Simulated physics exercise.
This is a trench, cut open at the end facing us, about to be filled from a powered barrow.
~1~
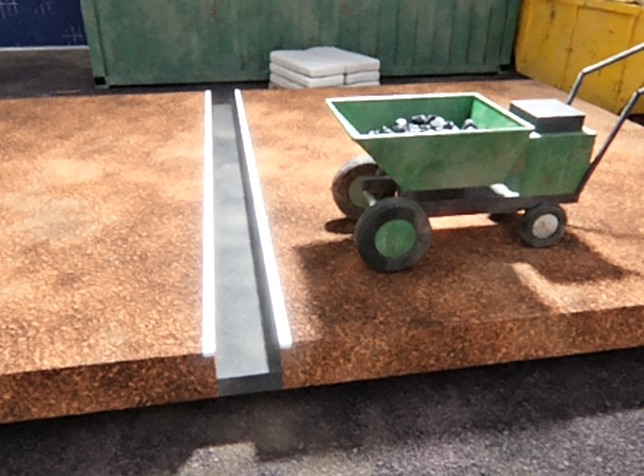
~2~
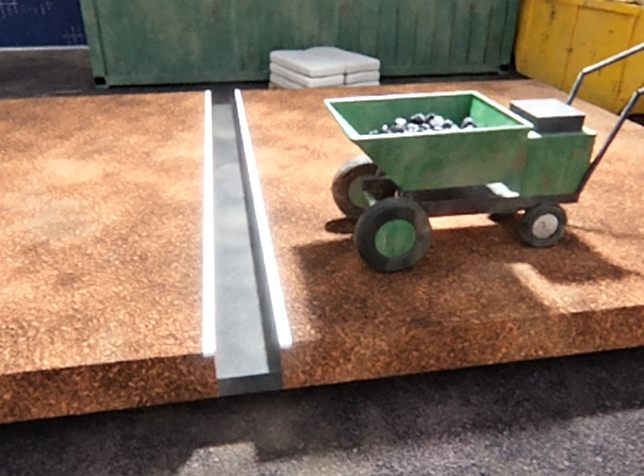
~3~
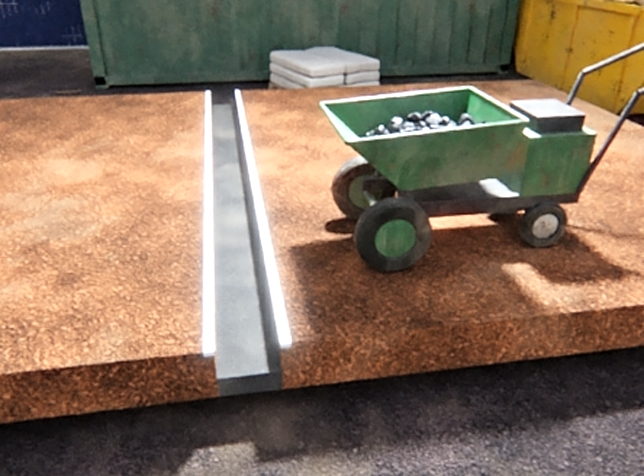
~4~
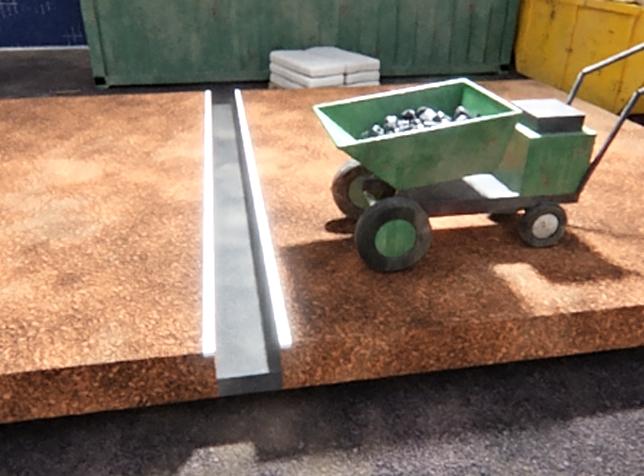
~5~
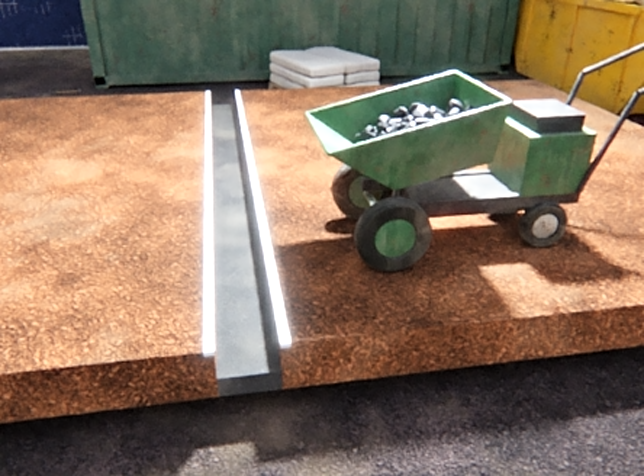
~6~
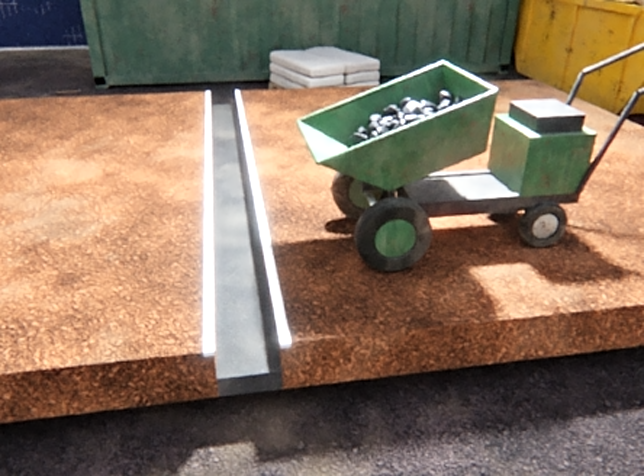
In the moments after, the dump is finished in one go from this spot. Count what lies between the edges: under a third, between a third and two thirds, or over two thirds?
In the trench: Over two thirds.
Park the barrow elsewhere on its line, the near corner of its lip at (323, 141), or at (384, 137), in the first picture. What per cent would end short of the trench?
First some 0, then 20 per cent.
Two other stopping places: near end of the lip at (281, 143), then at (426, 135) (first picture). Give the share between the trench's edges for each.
Roughly 0 per cent, and 30 per cent.
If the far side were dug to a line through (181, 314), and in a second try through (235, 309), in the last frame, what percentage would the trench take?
The first gives 90 %, the second 50 %.
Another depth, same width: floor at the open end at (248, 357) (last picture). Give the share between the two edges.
Close to 60 per cent.
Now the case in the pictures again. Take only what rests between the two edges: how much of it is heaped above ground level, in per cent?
Close to 20 per cent.
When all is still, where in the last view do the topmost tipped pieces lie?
Near (252, 241).
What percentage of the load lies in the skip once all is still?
Roughly 10 in a hundred.
Soon, skip tipped steeply; all in the skip.
A while on, skip tipped right over; most in the skip; a stray few short of the trench; about a quarter in or heaped over the trench.
Towards the end, skip tipped right over; a small part in the skip; a small part short of the trench; most in or heaped over the trench; a stray few beyond it.
Finally, skip tipped right over; a small part in the skip; a small part short of the trench; most in or heaped over the trench; a stray few beyond it.
